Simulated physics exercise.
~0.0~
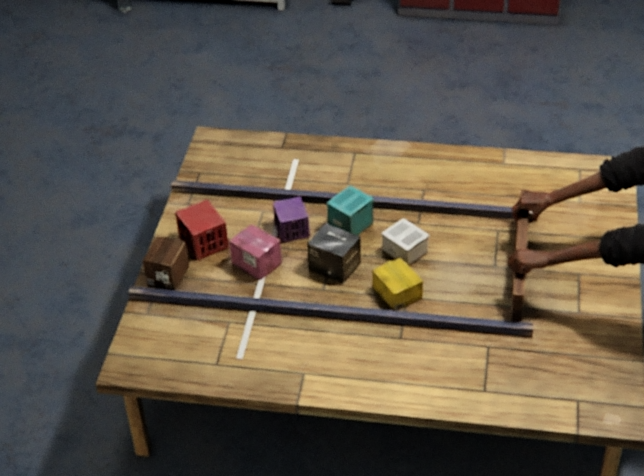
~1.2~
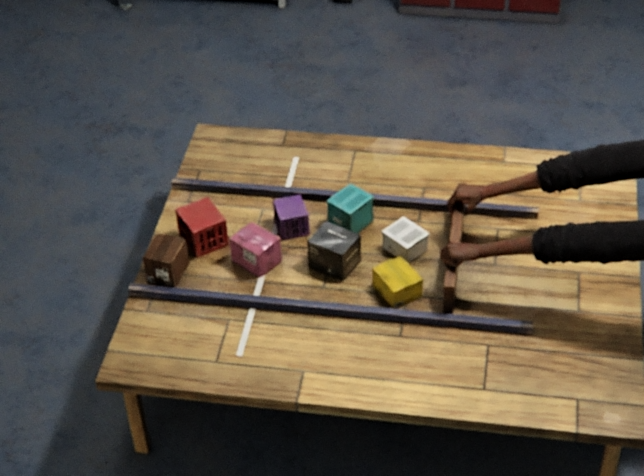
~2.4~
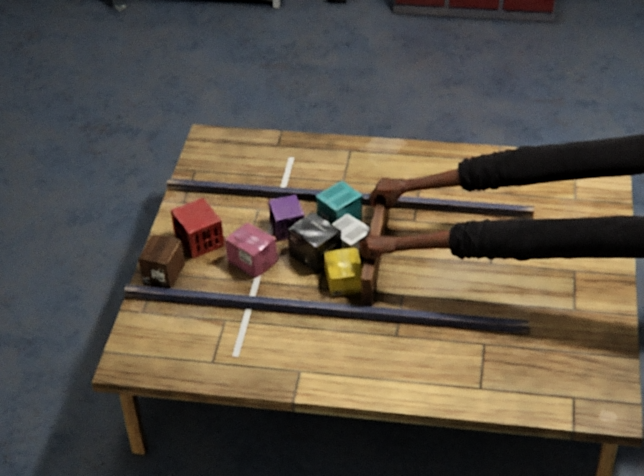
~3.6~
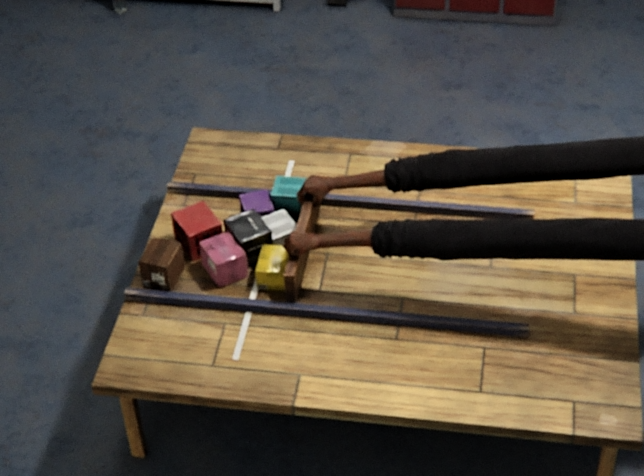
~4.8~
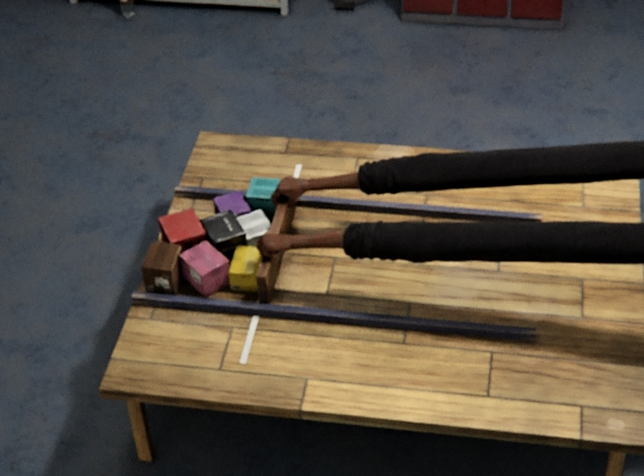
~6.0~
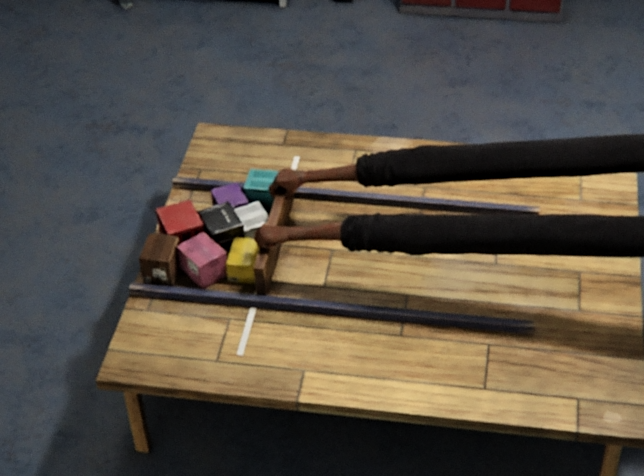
On a raised wooden deck above a blue-grey floor, eight small boxes and crates in mixed colours sit scattered between two dark rails. Two dark-sleeved arms reach in from the right, holding an upright wooden plank and sliding it left toward them. The plank meets the white and yellow boxes first, then gathers the turquoise and black ones, pressing them all leftward. The pink, purple and red loads are crowded together too, closing up near the brown box at the left end. The plank stops around the pale tape line, and every load remains on the deck.
